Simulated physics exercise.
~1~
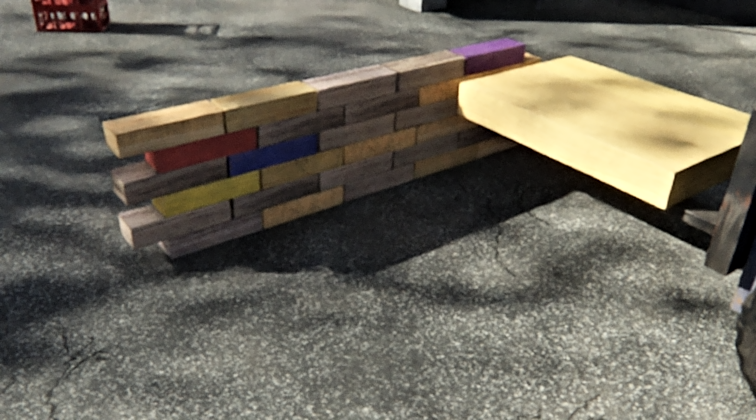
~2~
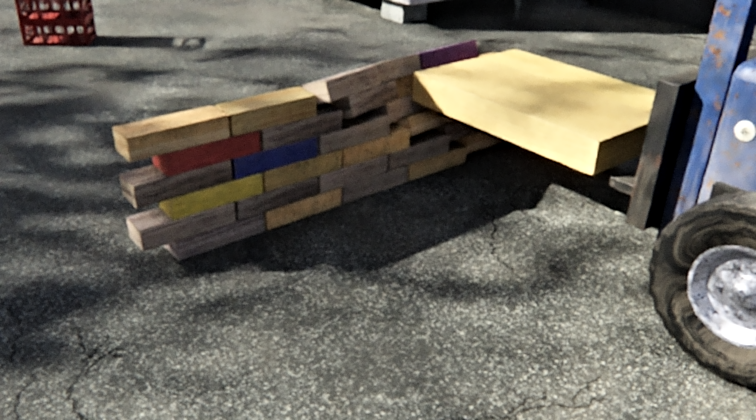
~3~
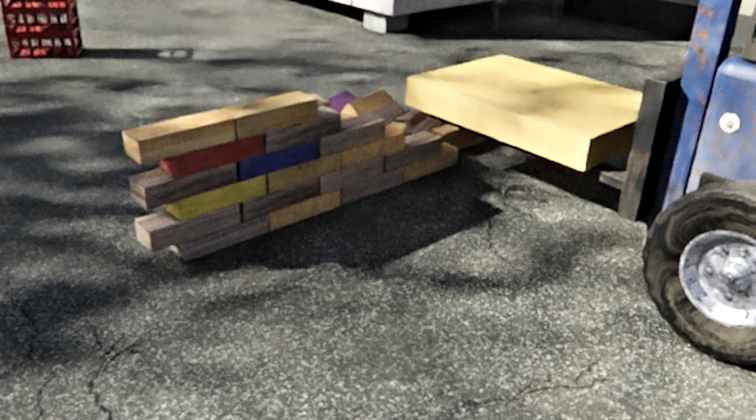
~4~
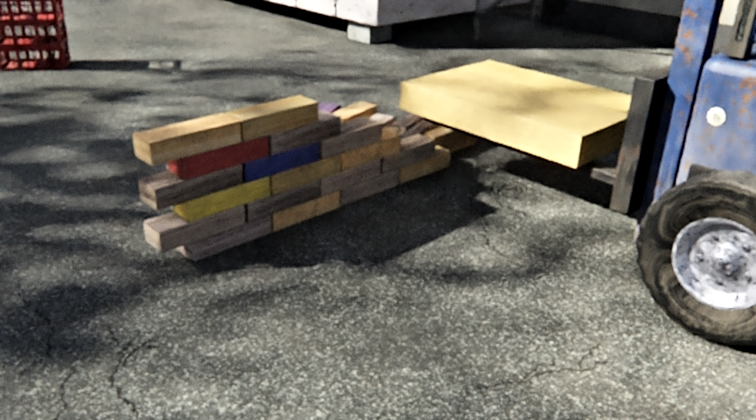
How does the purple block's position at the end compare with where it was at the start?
At the start the purple block sits on top of the wall at its far right end. By the end it has dropped lower and further left, lying mostly hidden behind the part of the wall still standing.
A forklift's yellow load topples the right end of a timber wall; the left stands.
